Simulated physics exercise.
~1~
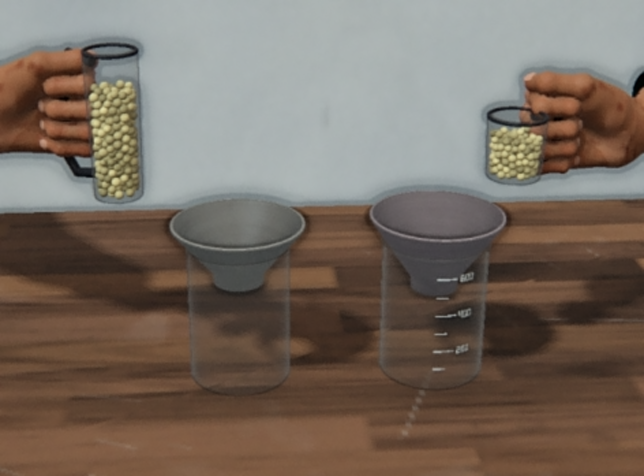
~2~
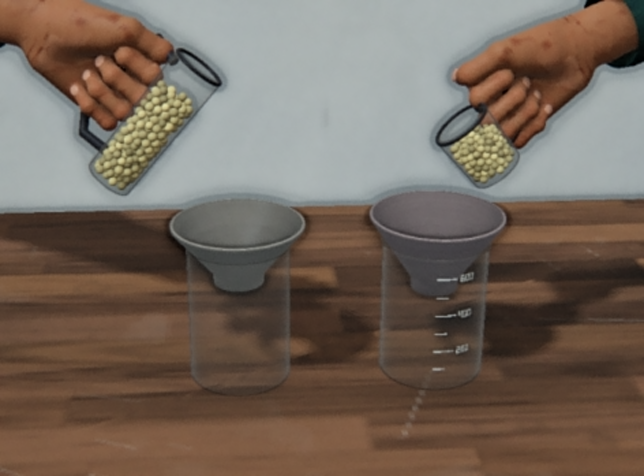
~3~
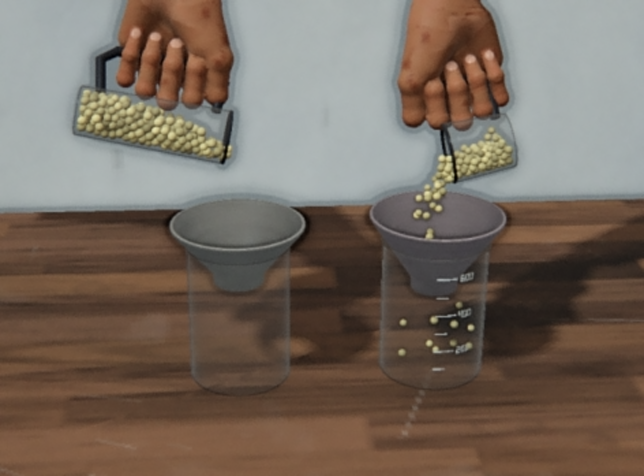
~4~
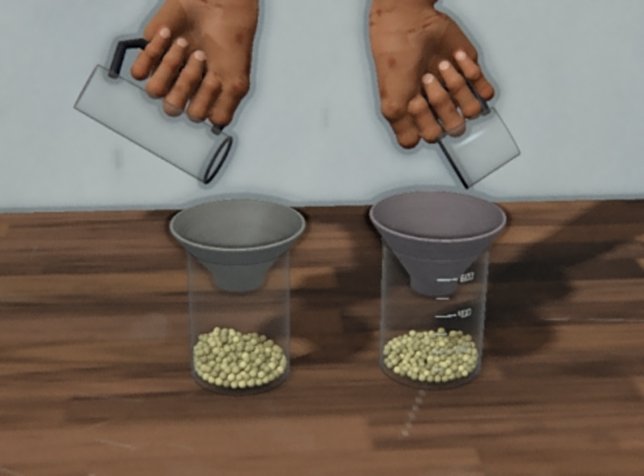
At the start, two hands hold clear cups of pale, round pellets upright, a tall cup on the left and a short one on the right, above two clear jars topped with funnels. The hands bring the cups inward and lean them over. As the cups tip further, pellets stream from the right cup through its funnel and scatter down into the jar, while the left cup still looks full. By the end, both cups are tilted downward and empty, the funnels look clear, and a heap of pellets rests at the bottom of each jar.
